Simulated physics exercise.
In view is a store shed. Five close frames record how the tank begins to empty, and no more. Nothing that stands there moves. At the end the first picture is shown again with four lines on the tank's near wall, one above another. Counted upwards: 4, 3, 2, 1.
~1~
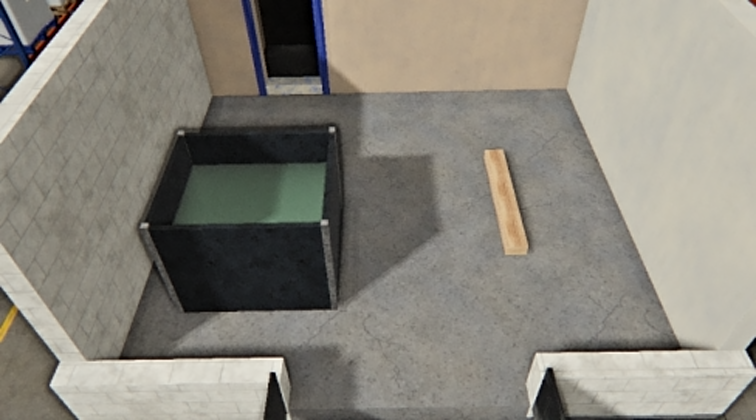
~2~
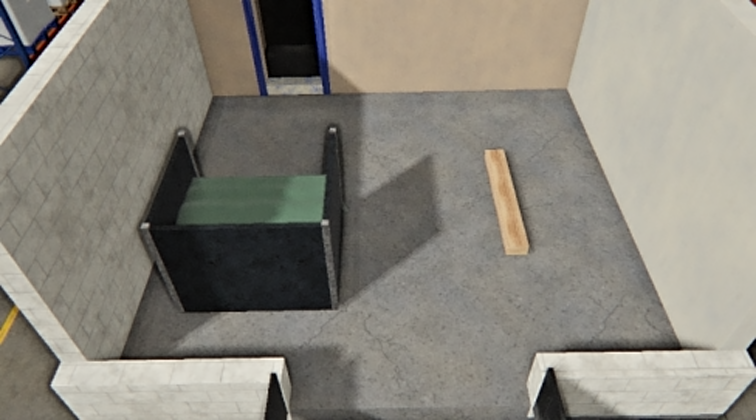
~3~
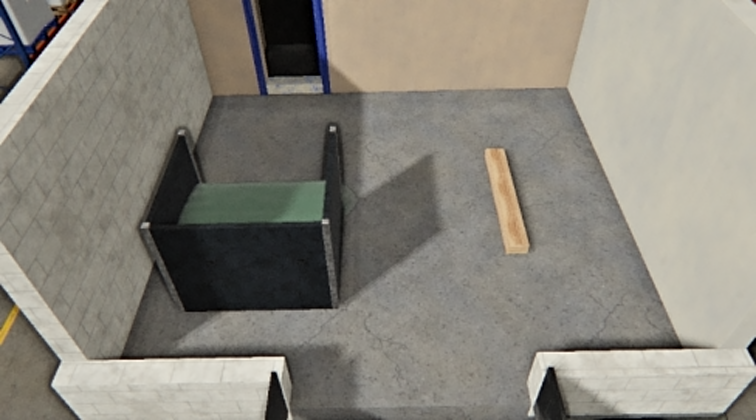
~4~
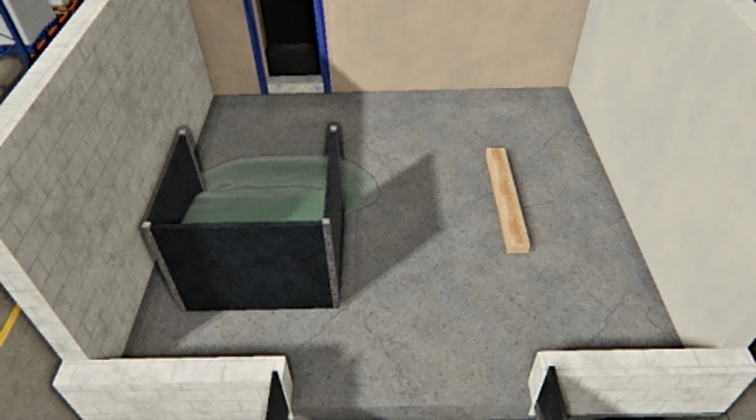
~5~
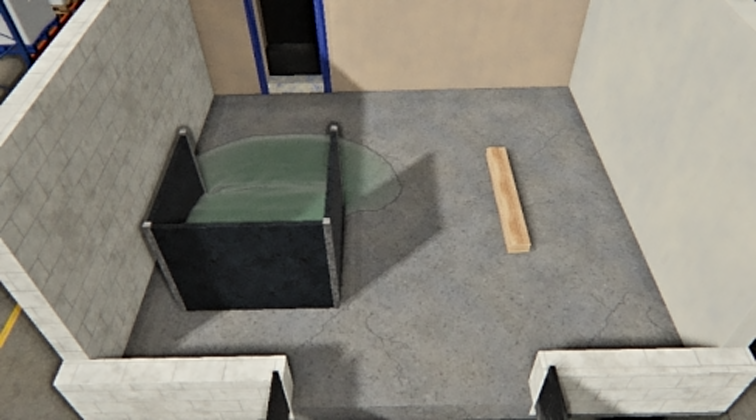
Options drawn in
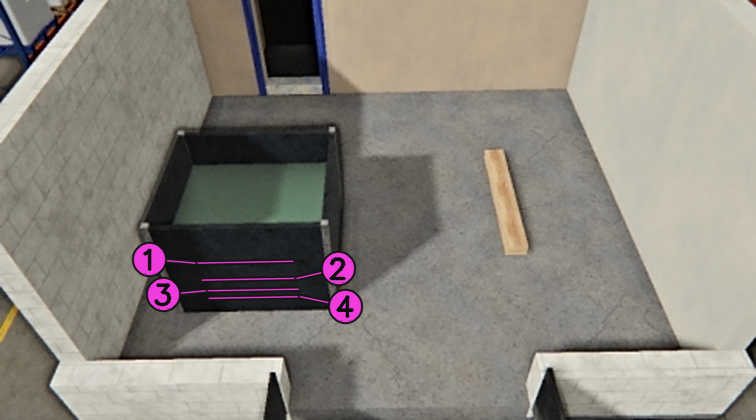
Greenish water stood in a black tank in a walled shed until the tank's back panel vanished, then it sank and spread out behind and to the right, while a wooden plank lay still.
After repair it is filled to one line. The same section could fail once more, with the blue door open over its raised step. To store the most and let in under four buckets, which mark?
3.
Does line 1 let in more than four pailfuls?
Yes.
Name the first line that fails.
Line 2.
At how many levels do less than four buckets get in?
Two of the four.
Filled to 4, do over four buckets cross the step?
No.
On the marked copy, 1 at (244, 262); 2 at (249, 279); 3 at (252, 289); 4 at (254, 297); from the bottom up 4, 3, 2, 1.
With 1, dozens of bucketfuls pour in.
With 2, about 8 bucketfuls get in.
With 3, a bucket or two gets in.
With 4, nothing gets over.
